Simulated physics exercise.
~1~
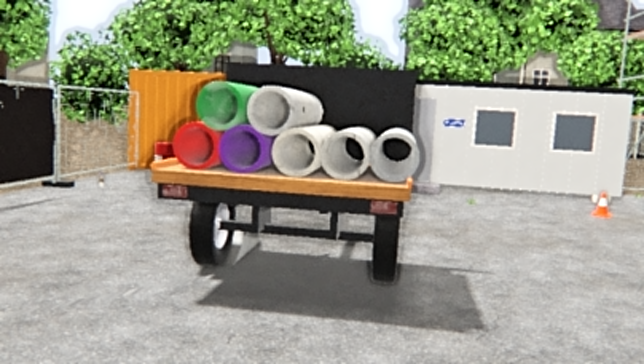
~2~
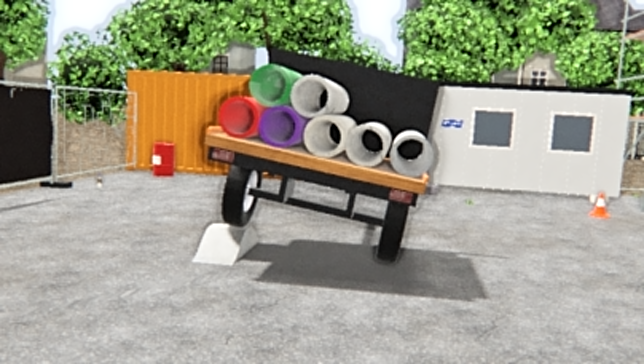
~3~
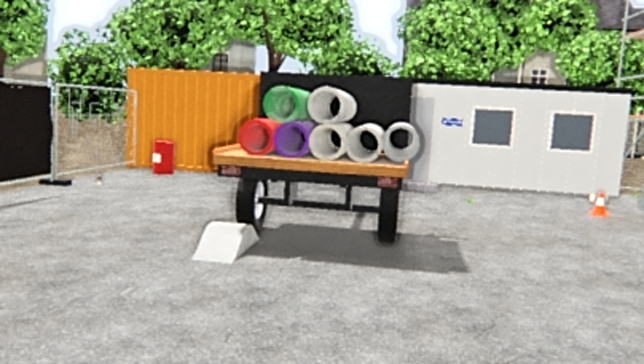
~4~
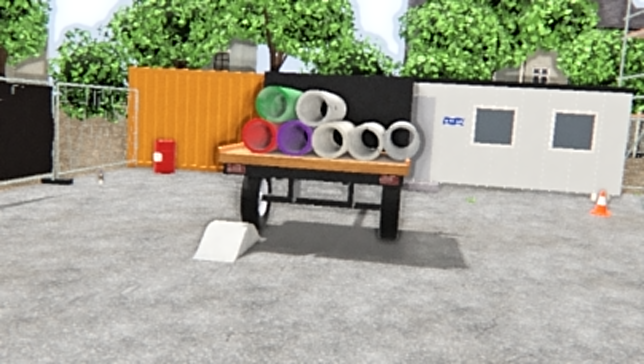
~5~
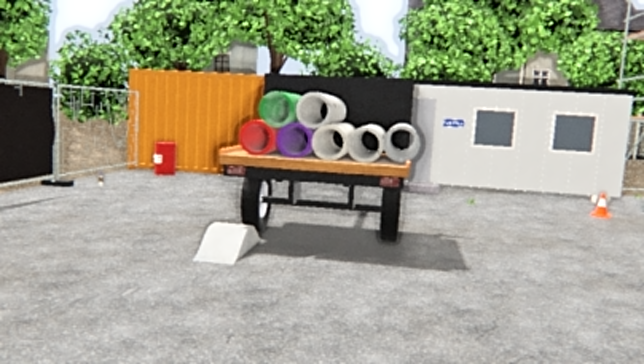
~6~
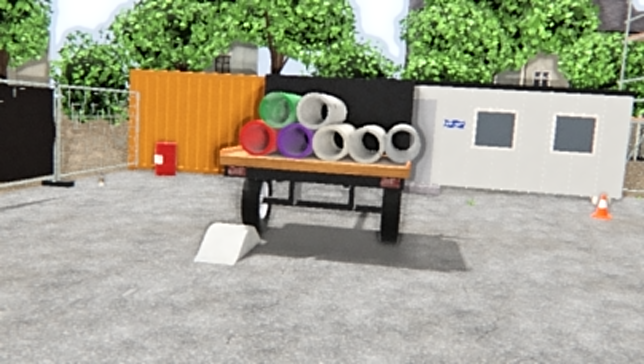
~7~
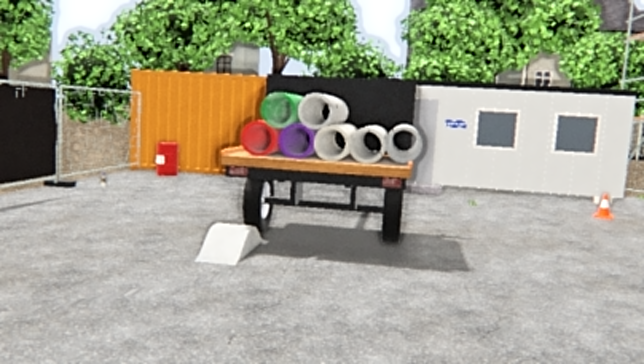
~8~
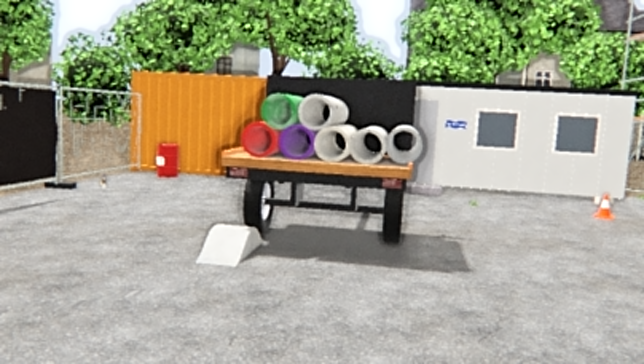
In the video, a flat trailer stacked with seven concrete pipes, including green, purple and red ones, moves away as its left wheel rides over a pale hump, tilting the deck and shifting the pipes slightly before it levels and stops with all aboard.
